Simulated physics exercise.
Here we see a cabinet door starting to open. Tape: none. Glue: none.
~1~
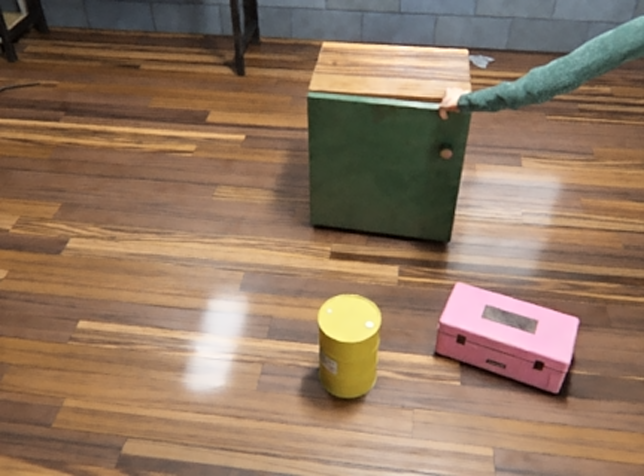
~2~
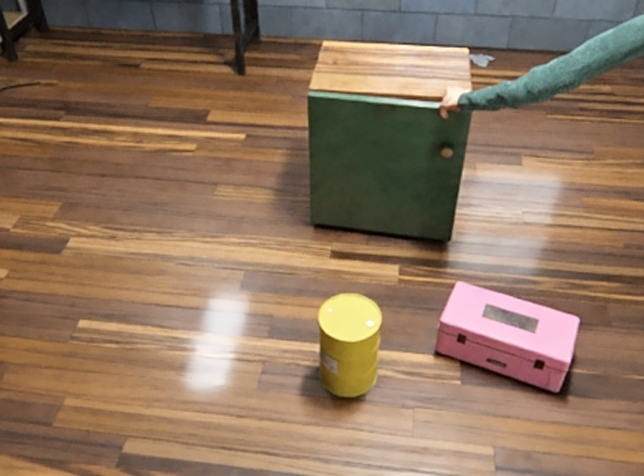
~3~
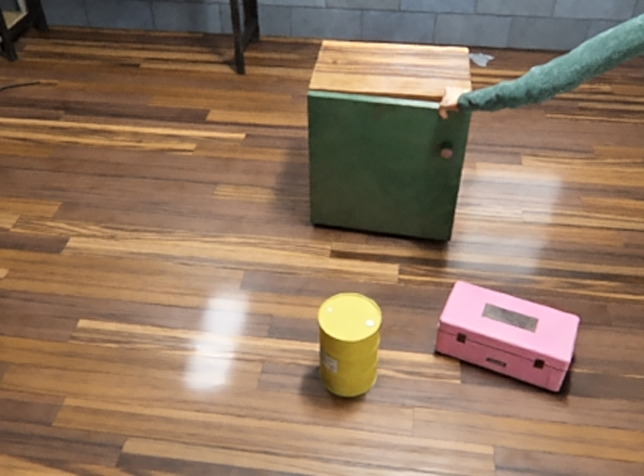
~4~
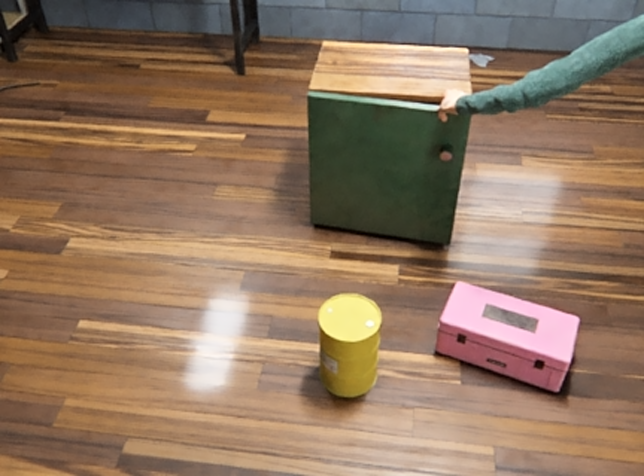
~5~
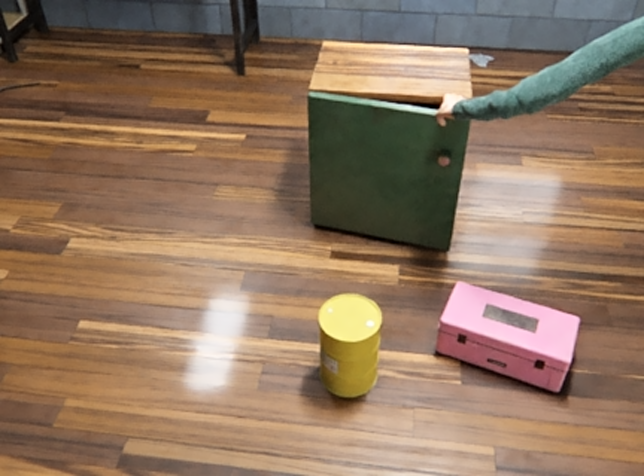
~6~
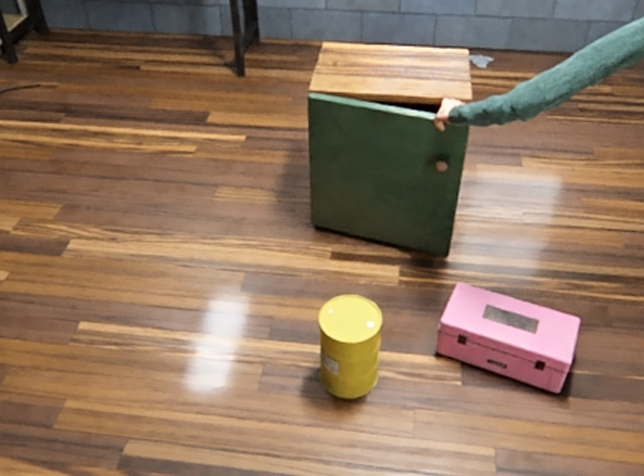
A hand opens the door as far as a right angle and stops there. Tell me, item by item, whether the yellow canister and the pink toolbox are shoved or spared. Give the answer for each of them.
Outcome: The yellow canister is spared, the pink toolbox is spared.
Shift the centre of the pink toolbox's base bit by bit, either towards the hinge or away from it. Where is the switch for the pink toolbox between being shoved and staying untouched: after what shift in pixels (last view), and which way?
Left, by roughly 36 pixels.
Then, 0.66 s past the last view, door 38° open; yellow canister at rest near (349, 347); pink toolbox at rest near (506, 336).
Then, 1.46 s past the last view, door 67° open; yellow canister at rest near (349, 347); pink toolbox at rest near (506, 336).
Then, 2.14 s past the last view, door 90° open; yellow canister at rest near (349, 347); pink toolbox at rest near (506, 336).
Finally, the yellow canister escapes contact, near (349, 347); the pink toolbox escapes contact, near (506, 336).
